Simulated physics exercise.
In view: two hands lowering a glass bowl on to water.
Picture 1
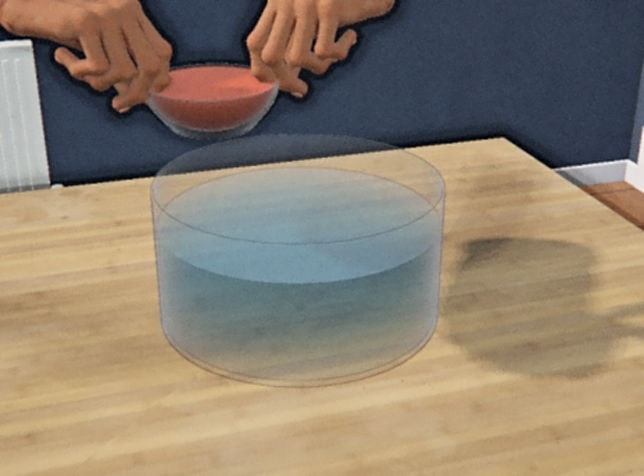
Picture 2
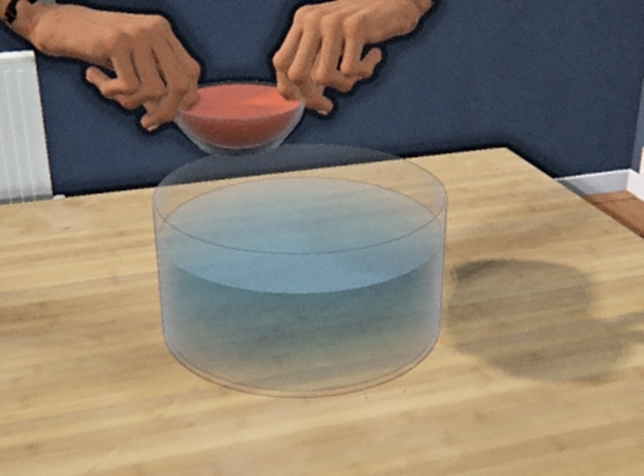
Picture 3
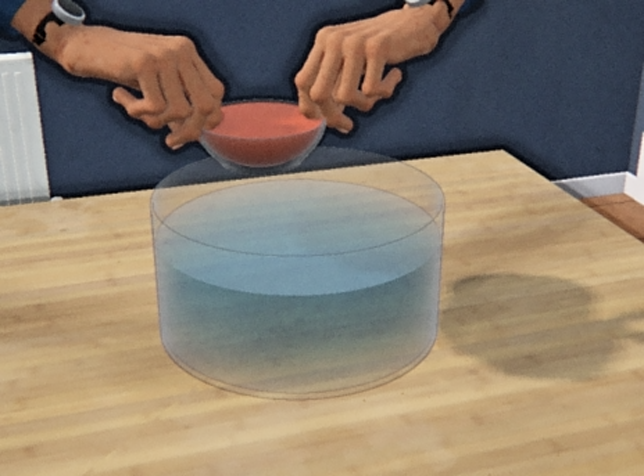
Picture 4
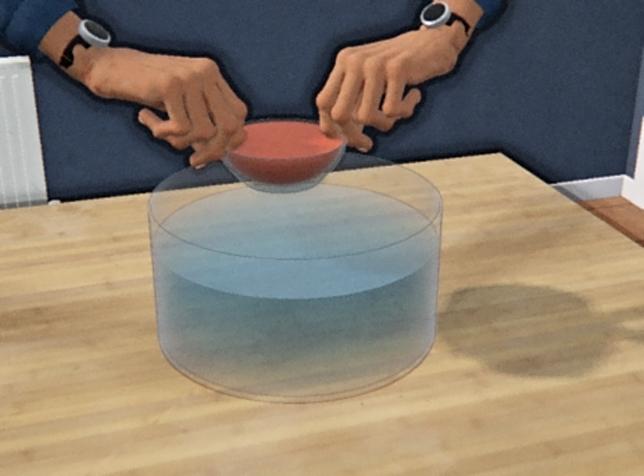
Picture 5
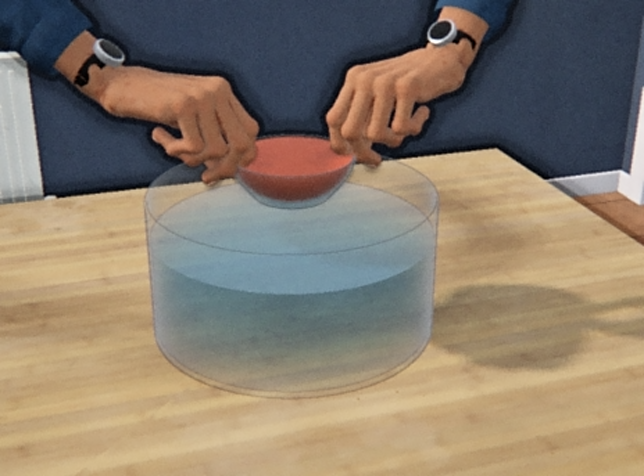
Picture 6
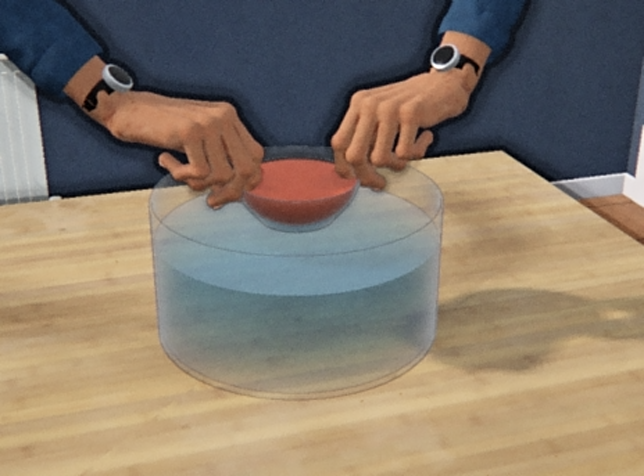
At the start, two hands hold a small glass bowl, nearly full of something red, above a large clear tub of water on a wooden table. The hands lower the bowl steadily, drifting slightly right, until it is inside the tub's rim, just over the water.
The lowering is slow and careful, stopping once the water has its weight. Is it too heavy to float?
Yes: Once they let go, it's going to go down.
Soon after, the bowl dips into the water.
Later, water pours in over its rim.
In the end, the bowl lies on the bottom.
